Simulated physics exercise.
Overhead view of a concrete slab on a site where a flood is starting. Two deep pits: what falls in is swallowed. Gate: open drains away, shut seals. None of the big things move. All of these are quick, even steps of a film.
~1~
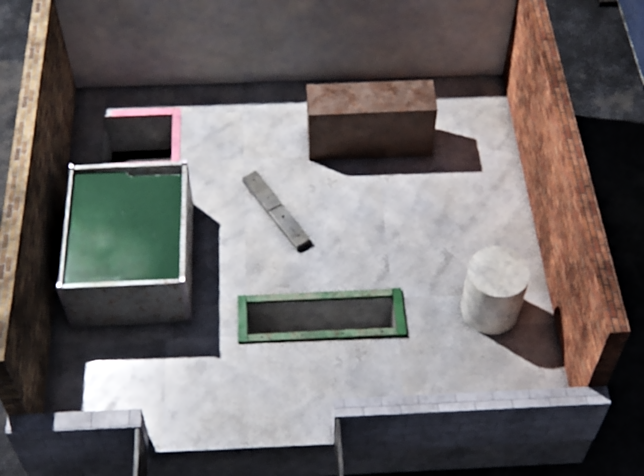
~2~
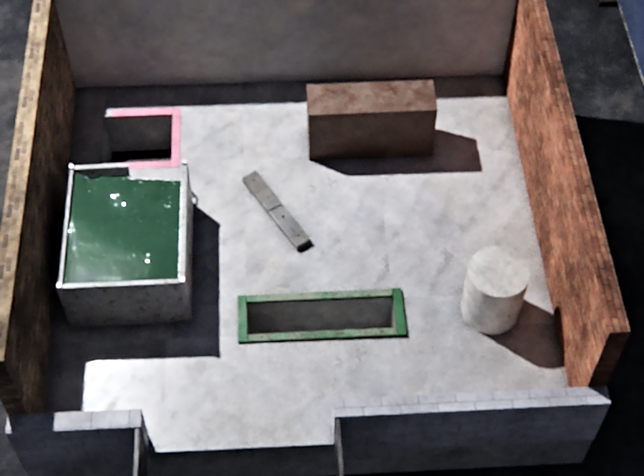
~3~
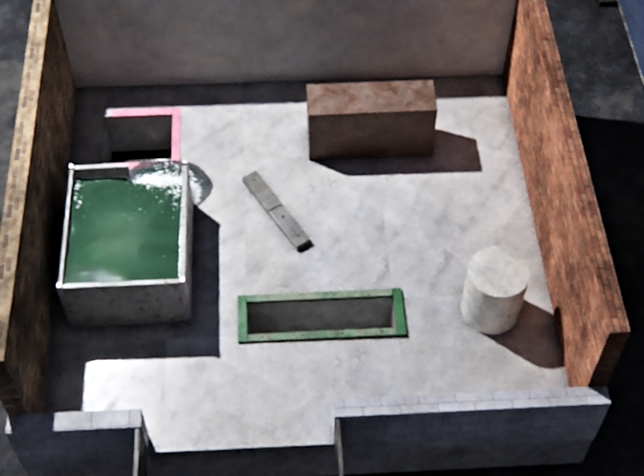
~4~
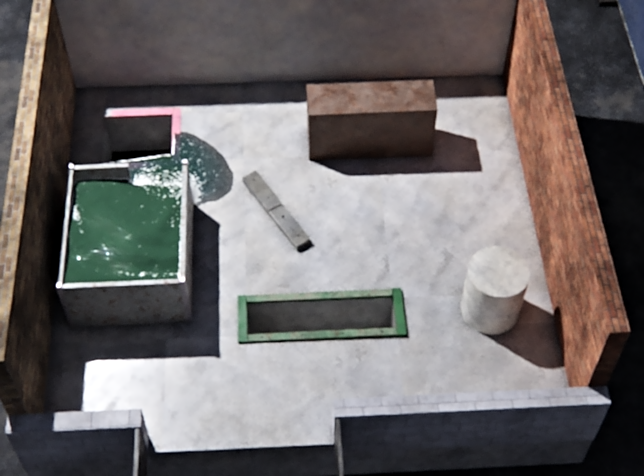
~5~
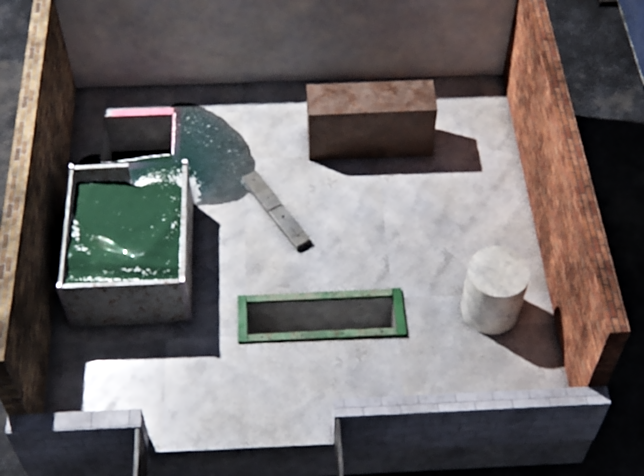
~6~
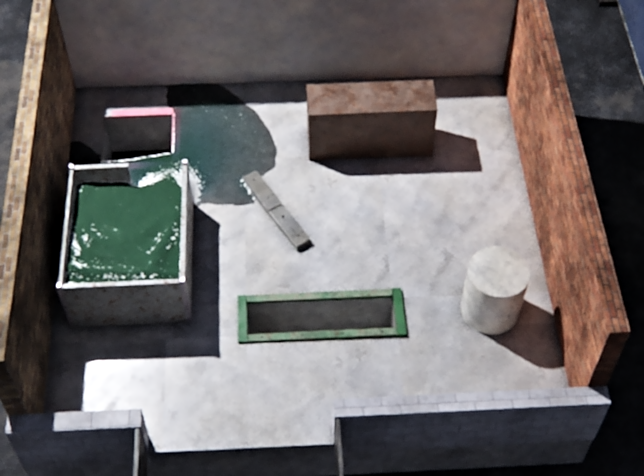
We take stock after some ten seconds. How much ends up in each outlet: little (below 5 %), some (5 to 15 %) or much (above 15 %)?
Outlet by outlet: Gate - little, pink pit - much, green pit - little.
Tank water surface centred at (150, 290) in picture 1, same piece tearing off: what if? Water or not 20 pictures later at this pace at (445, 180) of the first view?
There: Awash.
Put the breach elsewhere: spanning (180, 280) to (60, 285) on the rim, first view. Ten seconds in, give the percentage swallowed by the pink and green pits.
Pink 4 %, green 2 %.
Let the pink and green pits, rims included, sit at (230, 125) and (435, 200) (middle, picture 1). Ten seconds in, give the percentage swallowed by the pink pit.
Share for pink: 55 in a hundred.
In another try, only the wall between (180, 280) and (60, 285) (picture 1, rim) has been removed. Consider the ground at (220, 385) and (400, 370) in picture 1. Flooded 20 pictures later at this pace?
In turn: Flooded, wet.
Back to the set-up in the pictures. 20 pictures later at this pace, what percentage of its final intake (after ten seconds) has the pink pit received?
My estimate: Close to 65 per cent.
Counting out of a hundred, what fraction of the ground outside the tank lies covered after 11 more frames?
I'd say close to 25 per cent.
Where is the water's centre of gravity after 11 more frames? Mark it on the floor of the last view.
Close to pixel (179, 211).
A moment on, water covers 20 % of the floor; the gate 0 %, the pink pit 13 %, the green pit 0 %.
Next, water covers 25 % of the floor; the gate 0 %, the pink pit 22 %, the green pit 0 %.
Then, water covers 30 % of the floor; the gate 0 %, the pink pit 31 %, the green pit 0 %.
Later, water covers 50 % of the floor; the gate 0 %, the pink pit 41 %, the green pit 0 %.
In the end, water covers 70 % of the floor; the gate 0 %, the pink pit 49 %, the green pit 0 %.
